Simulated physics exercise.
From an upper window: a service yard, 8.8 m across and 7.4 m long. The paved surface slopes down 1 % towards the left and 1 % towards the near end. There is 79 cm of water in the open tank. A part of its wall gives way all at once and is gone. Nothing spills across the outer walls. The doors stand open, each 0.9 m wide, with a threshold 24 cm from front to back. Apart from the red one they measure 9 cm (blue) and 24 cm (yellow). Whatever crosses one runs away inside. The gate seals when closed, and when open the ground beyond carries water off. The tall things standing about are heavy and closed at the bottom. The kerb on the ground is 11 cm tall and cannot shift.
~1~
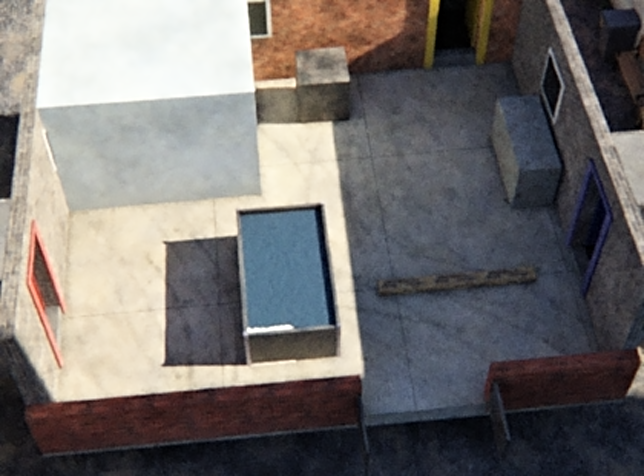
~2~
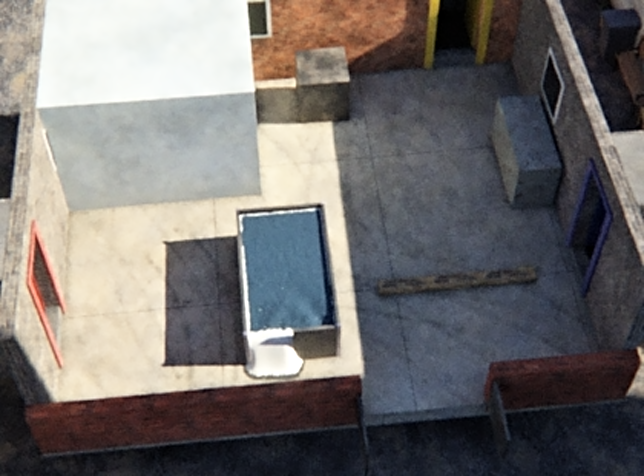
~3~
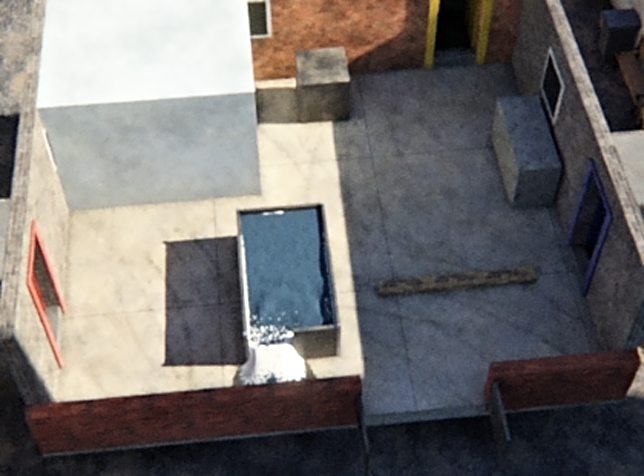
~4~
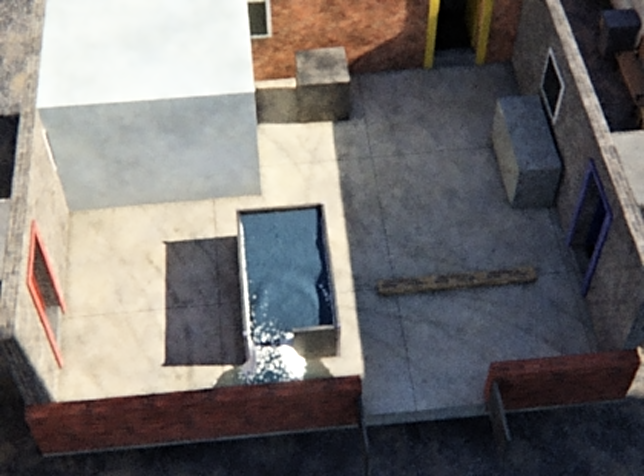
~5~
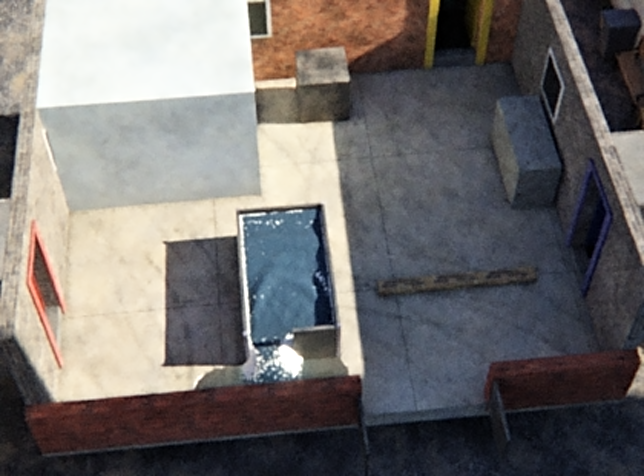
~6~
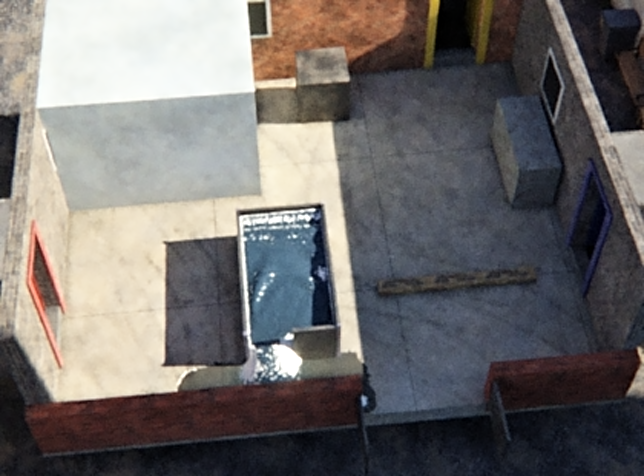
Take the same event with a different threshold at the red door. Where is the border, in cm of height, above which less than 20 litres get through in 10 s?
At least 13.5 cm or so.
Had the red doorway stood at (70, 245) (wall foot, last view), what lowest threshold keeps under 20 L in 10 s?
About 11.5 cm.
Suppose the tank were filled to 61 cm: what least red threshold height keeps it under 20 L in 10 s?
About 10.0 cm.
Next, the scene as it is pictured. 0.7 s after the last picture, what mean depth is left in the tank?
Roughly 56 cm on average.
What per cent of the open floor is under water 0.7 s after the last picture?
Some 15 per cent of it.
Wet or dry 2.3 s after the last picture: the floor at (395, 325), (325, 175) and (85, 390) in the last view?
In that order: Flooded, still dry, flooded.
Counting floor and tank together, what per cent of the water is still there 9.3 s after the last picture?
Roughly 92 in a hundred.
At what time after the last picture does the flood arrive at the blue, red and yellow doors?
Arrival: Blue 2.2 s, red 1.0 s, yellow not within the 10 s.
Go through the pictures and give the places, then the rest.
In the first picture, still water, 79 cm deep, in the open tank at (286, 269); the red door at (48, 302) is dry.
In the second picture, water pours out at (272, 351) and has run 0.3 m, to (284, 376); about 7 cm deep outside, 79 cm at the back.
In the third picture, water pours out at (272, 351) and has run 0.8 m, to a hidden place; about 10 cm deep outside, 79 cm at the back.
In the fourth picture, the gap is at (272, 352), the front 1.0 m out at a hidden place; the back of the open tank holds 79 cm.
In the fifth picture, the front is at a hidden place, 1.3 m from the gap at (272, 352); 1.9 m2 of floor is wet, 76 cm left at the back.
In the sixth picture, the front is at a hidden place, 1.6 m from the gap at (272, 351); 2.0 m2 of floor is wet, 68 cm left at the back; the red door at (48, 302), 3.5 m from the gap, is still 2.4 m from the nearest water.
Then, 0.7 s after the last picture water covers 15 % of the floor, deepest (56 cm) near (276, 410); it has not reached the red door.
Then, 2.3 s after the last picture water covers 35 % of the floor, deepest (34 cm) near (276, 410); 19 cm at the red door, 0 litres in over its 26 cm threshold.
Then, 9.3 s after the last picture water covers 75 % of the floor, deepest (16 cm) near (57, 432); 9 cm at the red door, 0 litres in over its 26 cm threshold.
At the red door as built, the water peaked near 20 cm, 1.9 s after the last picture.
With a threshold of 12.5 cm, 27 litres would have come in within the 10 s; with 14.5 cm, 15 litres. So under 20 litres takes about 13.5 cm.
